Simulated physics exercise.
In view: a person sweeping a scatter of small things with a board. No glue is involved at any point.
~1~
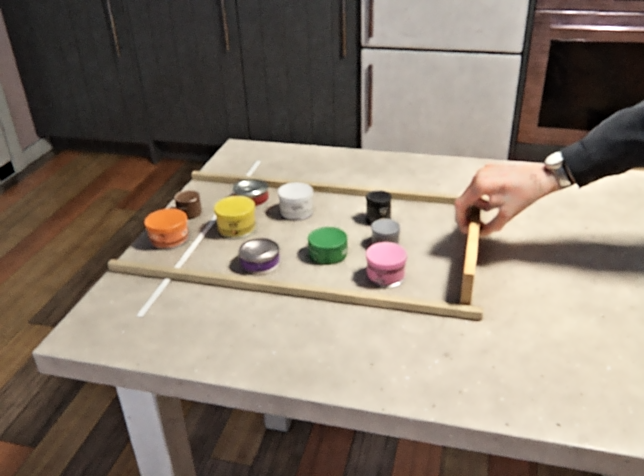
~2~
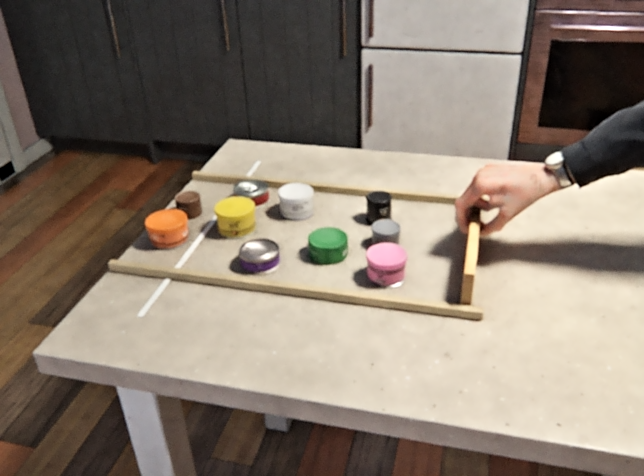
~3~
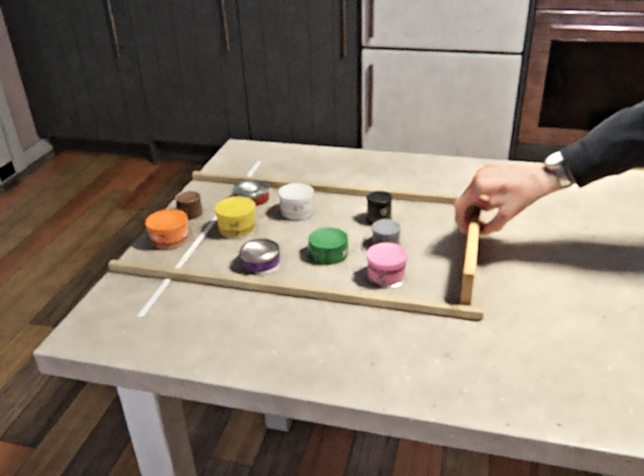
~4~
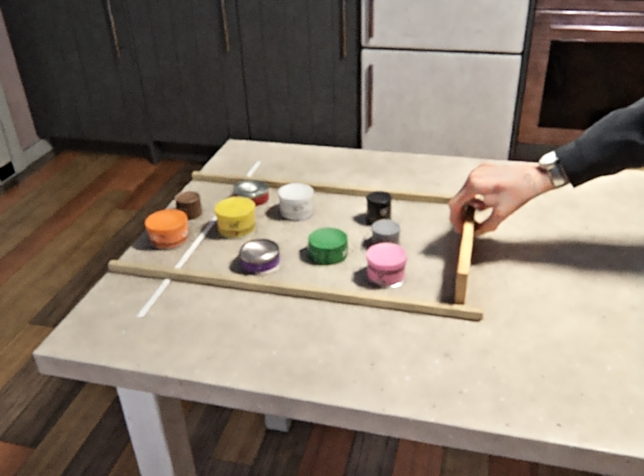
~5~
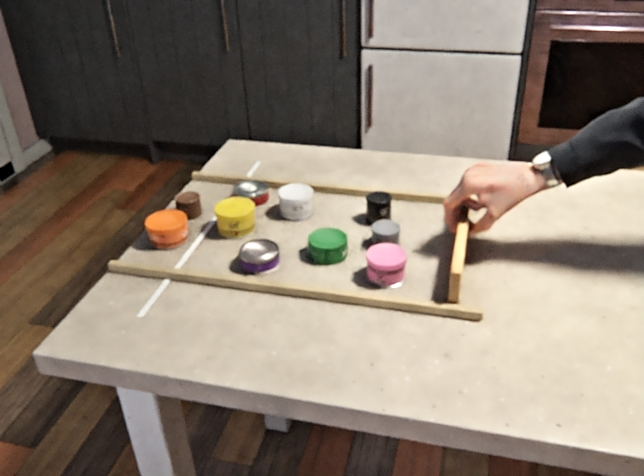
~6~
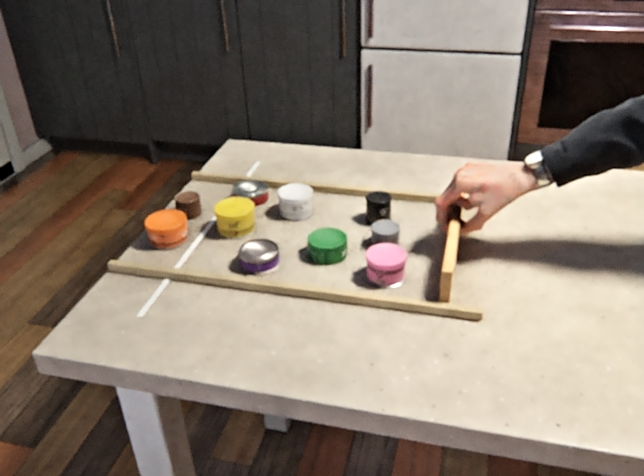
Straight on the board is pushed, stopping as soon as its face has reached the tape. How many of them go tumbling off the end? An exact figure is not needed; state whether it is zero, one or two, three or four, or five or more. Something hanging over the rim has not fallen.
The count that drops over the edge is just one or a pair.
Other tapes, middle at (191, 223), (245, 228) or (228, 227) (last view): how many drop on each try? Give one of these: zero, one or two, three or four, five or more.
Lab note - count at each position: More than four; none at all; none.
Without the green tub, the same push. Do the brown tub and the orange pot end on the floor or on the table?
Well, the brown tub goes off the edge while the orange pot goes off the edge.
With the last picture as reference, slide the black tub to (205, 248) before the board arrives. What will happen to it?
From that start, the object then does not stay.
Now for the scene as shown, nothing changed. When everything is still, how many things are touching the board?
Count recorded: 5.
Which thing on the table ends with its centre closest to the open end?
That is the purple tin.
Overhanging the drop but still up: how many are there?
The count is 2.
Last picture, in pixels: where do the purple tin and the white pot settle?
Near (128, 250) and (185, 194).
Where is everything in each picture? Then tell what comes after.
Brown tub (188, 205); orange pot (168, 229); red tin (251, 194); board (473, 236); tape (210, 224), in the first frame.
Orange pot (168, 230); white pot (296, 202), in the second frame.
Red tin (252, 194); black tub (379, 208), in the third frame.
Brown tub (189, 205); green tub (328, 246), in the fourth frame.
Orange pot (168, 230); purple tin (260, 256), in the fifth frame.
Brown tub (188, 205); orange pot (167, 230); red tin (251, 195); board (454, 234); tape (210, 225), in the sixth frame.
Soon after, none off yet; brown tub at rest near (188, 205); orange pot at rest near (167, 230); red tin at rest near (251, 195).
After that, none off yet; brown tub at rest near (188, 205); orange pot at rest near (167, 230); red tin displaced a little near (241, 192).
In the end, the number that fall off is one or two; gone, orange pot and brown tub.
